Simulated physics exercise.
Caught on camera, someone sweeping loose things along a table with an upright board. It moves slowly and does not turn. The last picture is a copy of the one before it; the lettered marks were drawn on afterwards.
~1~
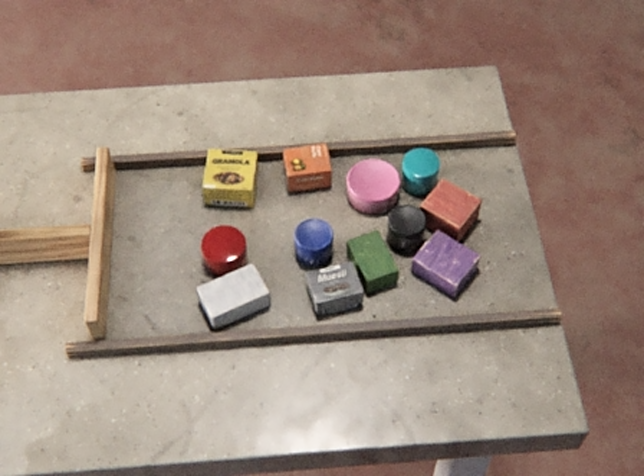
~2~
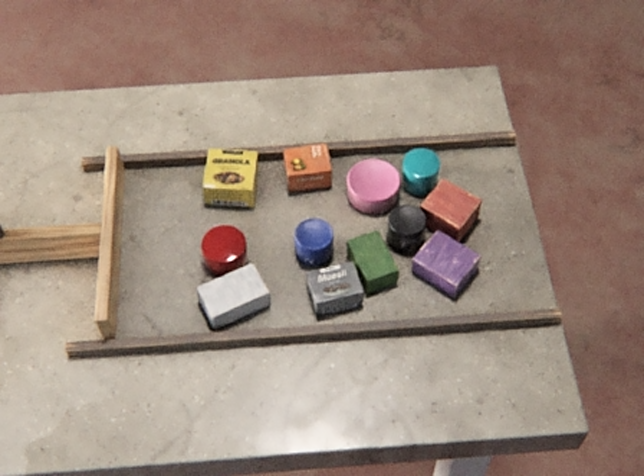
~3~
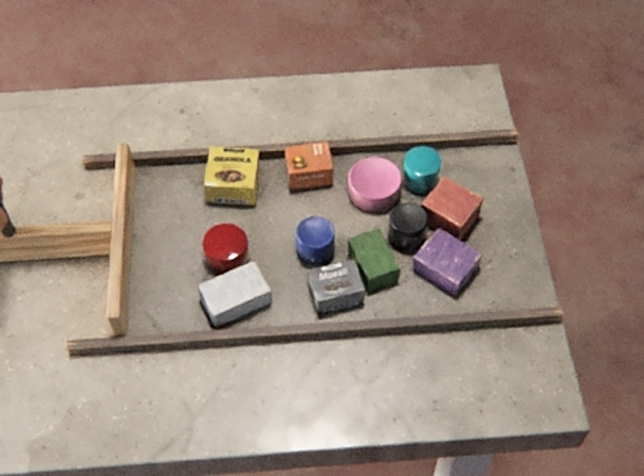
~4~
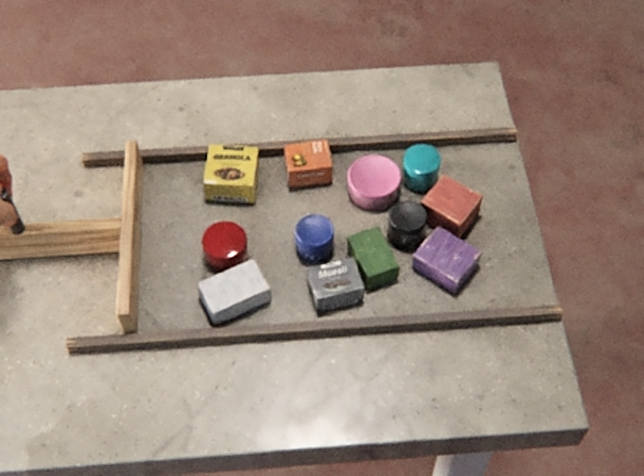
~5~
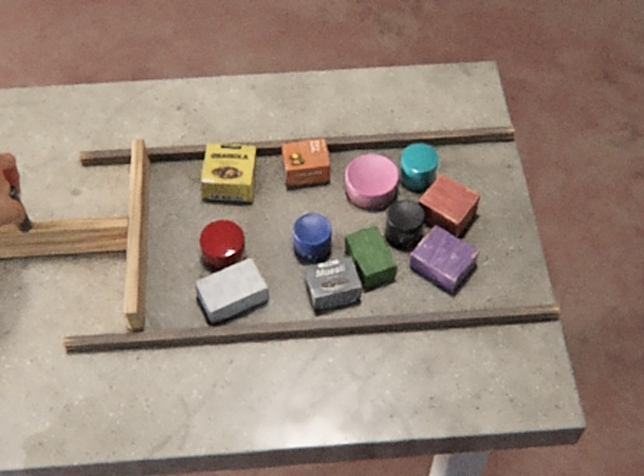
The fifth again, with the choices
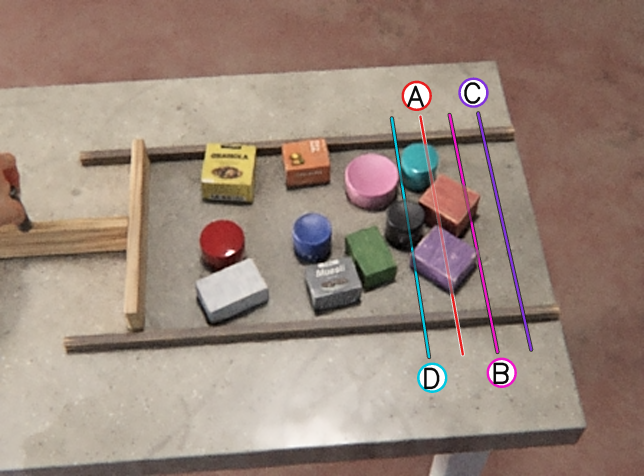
A pale stone-like tabletop above a reddish floor is seen from above at an angle, the view staying almost still. Between two wooden rails sit yellow and orange packets, a red pot and a white block on the left, a blue tub and grey box mid-table, and green, pink, black, turquoise, red and purple items rightward. A hand appears at left as the upright wooden board slides slowly right, touching nothing.
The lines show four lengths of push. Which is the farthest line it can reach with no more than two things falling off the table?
As far as mark D.
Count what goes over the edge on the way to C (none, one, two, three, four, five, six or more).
In all, six or more.
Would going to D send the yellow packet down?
By then, no.
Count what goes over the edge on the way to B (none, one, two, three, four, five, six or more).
Six or more.
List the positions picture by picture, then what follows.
The first picture shows black jar (406, 228); blue tub (314, 242); turquoise pot (420, 172).
The second picture shows board (107, 227); yellow packet (231, 178).
The third picture shows board (118, 225); green block (374, 259).
The fourth picture shows board (127, 222); orange packet (308, 164).
The fifth picture shows board (135, 220); red block (448, 207); red pot (223, 246); pink tub (372, 182).
On the copy, A at (440, 225); B at (472, 223); C at (502, 221); D at (409, 227).
On D. First, board (233, 214); orange packet (312, 163); white block (278, 296).
Then, board (330, 208); purple block (478, 260); red block (460, 202).
Finally, board (406, 203); purple block (549, 262); red block (527, 205); none fallen.
By contrast, A drops three; B drops seven; C drops eight.
